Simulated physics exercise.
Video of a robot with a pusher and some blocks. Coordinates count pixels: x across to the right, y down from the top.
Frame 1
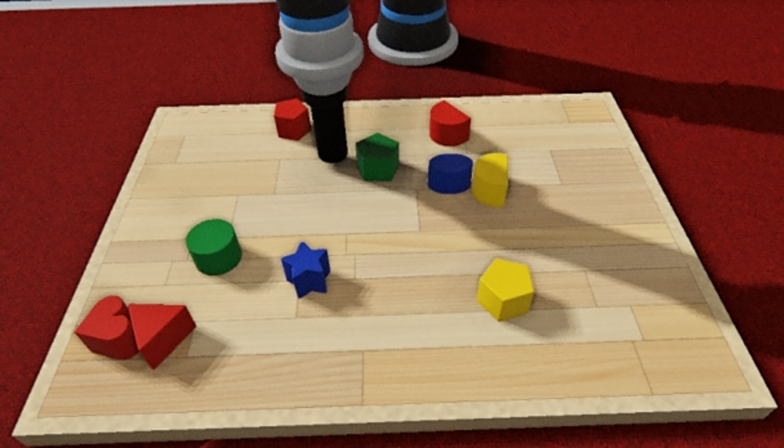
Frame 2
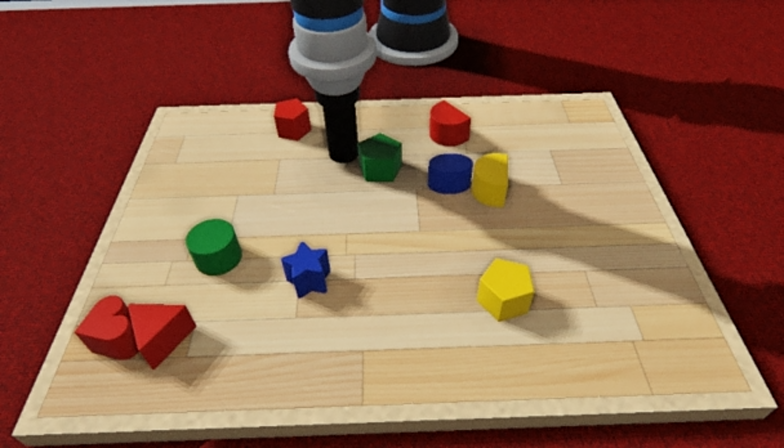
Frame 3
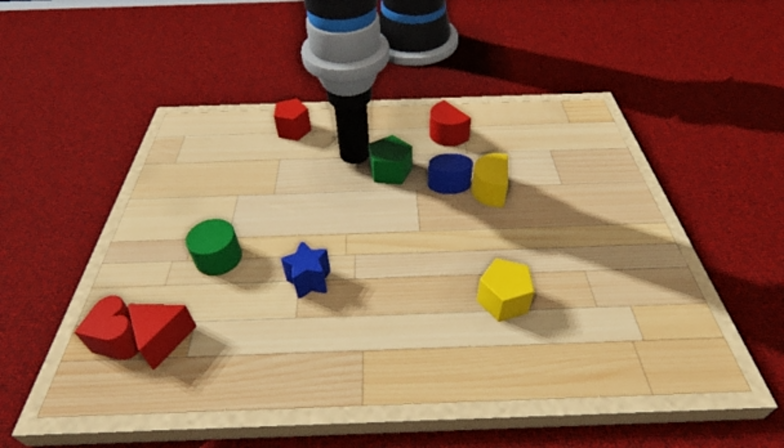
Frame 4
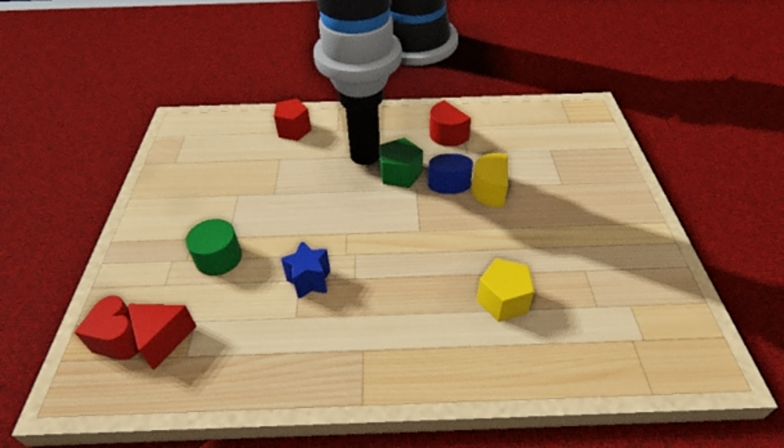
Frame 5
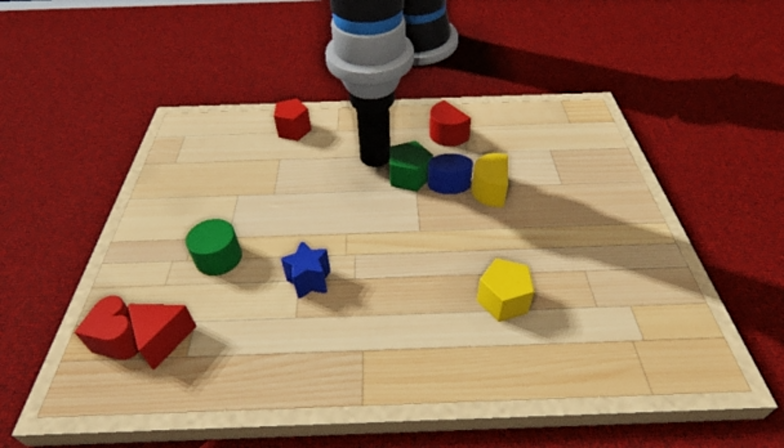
Robot arm with a black pusher nudging a green pentagonal block right across a wooden board, up beside a blue block.
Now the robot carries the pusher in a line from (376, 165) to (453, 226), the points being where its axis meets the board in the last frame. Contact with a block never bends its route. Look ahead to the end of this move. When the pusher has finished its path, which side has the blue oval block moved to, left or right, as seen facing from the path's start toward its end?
Facing from start to end, it will go to the left.
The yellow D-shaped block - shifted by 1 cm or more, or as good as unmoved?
It will be nudged away from its spot.
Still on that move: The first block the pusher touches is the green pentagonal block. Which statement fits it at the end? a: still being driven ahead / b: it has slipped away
The answer is a.
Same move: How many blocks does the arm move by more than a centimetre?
Answer: 3+.
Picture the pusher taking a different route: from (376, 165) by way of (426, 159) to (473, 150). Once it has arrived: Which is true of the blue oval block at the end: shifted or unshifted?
In the end it has been moved.
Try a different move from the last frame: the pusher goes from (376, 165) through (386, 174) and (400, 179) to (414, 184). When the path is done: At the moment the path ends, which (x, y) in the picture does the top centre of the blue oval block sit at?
The blue oval block ends near (479, 177).
The first path, step by step. One third of the way, pusher at (400, 177); green pentagonal block at (437, 173); blue oval block at (478, 172), turned 60° anticlockwise; yellow D-shaped block at (514, 168), turned 20° clockwise.
Two thirds of the way, pusher at (426, 197); green pentagonal block at (467, 194); blue oval block at (494, 179), turned 120° anticlockwise; yellow D-shaped block at (524, 166), turned 30° clockwise.
At the end, pusher at (453, 218); green pentagonal block at (499, 212), turned 20° anticlockwise; blue oval block at (494, 179), turned 120° anticlockwise; yellow D-shaped block at (524, 166), turned 30° clockwise.
